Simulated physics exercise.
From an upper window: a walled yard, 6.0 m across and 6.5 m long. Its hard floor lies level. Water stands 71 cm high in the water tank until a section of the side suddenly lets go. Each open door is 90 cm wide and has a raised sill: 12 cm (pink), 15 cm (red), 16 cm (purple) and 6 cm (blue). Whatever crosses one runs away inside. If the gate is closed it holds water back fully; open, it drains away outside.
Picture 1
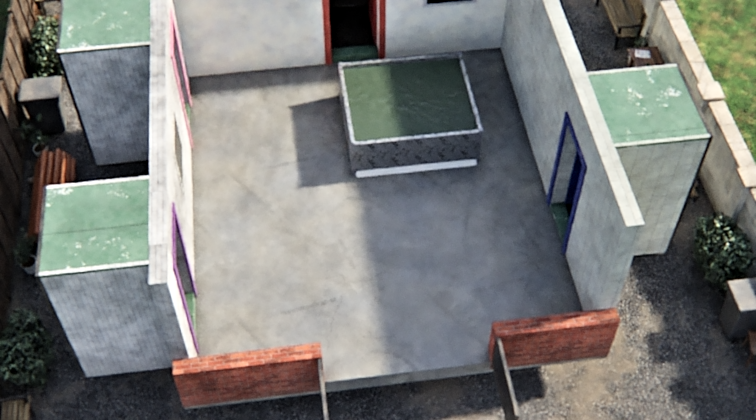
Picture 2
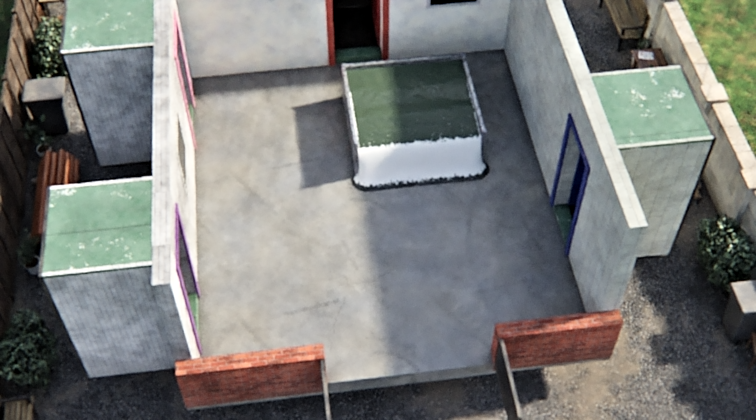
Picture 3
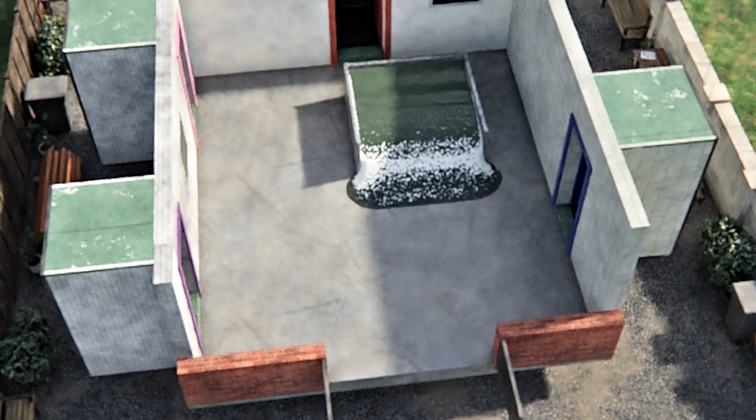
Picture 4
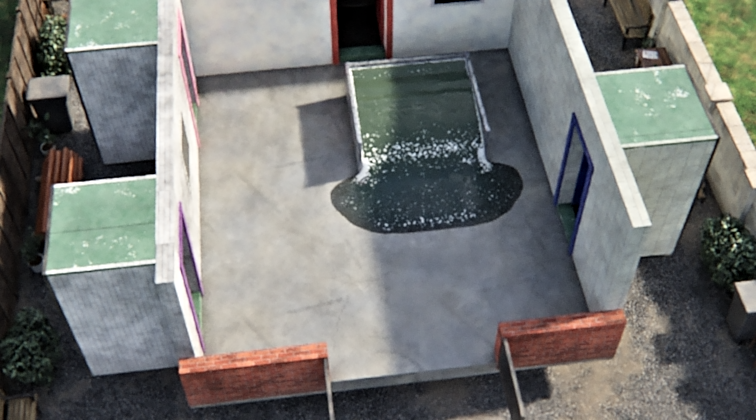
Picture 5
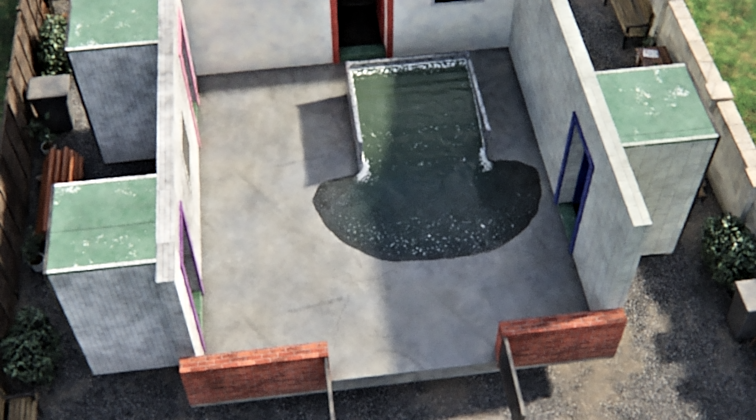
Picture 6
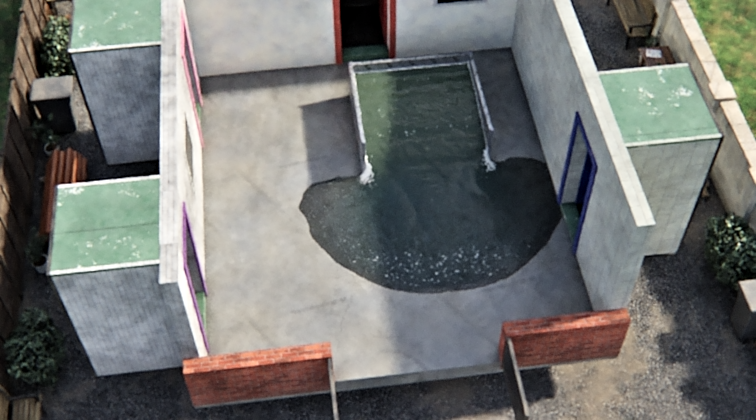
A broad tank of dark green water stands toward the back of a grey-floored, walled yard, seen from high above. Pale walls with a red-edged doorway behind and a purple-blue one at right enclose it, with low red-brick walls in front and green-topped blocks outside. The tank's near side gives way, and white, foaming water pours forward, then spreads into a wide, dark, rounded pool while the view barely shifts.
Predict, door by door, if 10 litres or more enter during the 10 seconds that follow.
Within that time: At the pink door it keeps below the limit; at the red door it stays under the limit; at the purple door it stays under the limit; at the blue door it goes over the limit.
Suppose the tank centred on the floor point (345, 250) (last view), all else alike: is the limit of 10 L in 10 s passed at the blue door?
Against that limit: Blue below.
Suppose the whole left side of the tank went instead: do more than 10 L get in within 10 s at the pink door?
Then: Pink above.
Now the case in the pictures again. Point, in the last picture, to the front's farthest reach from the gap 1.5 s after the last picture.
Around (233, 379).
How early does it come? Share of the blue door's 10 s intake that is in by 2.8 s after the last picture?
Some 45 per cent by then.
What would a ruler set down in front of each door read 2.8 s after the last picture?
In cm: Pink 0, red 0, purple 13, blue 11.
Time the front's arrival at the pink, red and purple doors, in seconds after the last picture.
Pink 5.5 s, red 9.0 s, purple 1.6 s.
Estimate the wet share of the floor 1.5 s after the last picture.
Near 50 per cent is wet.
Then, 0.7 s after the last picture water covers 45 % of the floor and is deepest (28 cm) near (509, 346); pink door not reached, red door not reached, purple door not reached, blue door 12 cm at the sill, 1 L in.
Then, 1.5 s after the last picture water covers 50 % of the floor and is deepest (42 cm) near (590, 337); pink door not reached, red door not reached, purple door not reached, blue door 12 cm at the sill, 20 L in.
Then, 2.8 s after the last picture water covers 50 % of the floor and is deepest (20 cm) near (494, 287); pink door not reached, red door not reached, purple door 13 cm at the sill, 0 L in, blue door 11 cm at the sill, 37 L in.
Then, 5.3 s after the last picture water covers 70 % of the floor and is deepest (12 cm) near (330, 367); pink door not reached, red door not reached, purple door 6 cm at the sill, 0 L in, blue door 8 cm at the sill, 76 L in.
Then, 9.3 s after the last picture water covers 95 % of the floor and is deepest (10 cm) near (200, 76); pink door 3 cm at the sill, 0 L in, red door 3 cm at the sill, 0 L in, purple door 6 cm at the sill, 0 L in, blue door 4 cm at the sill, 80 L in.
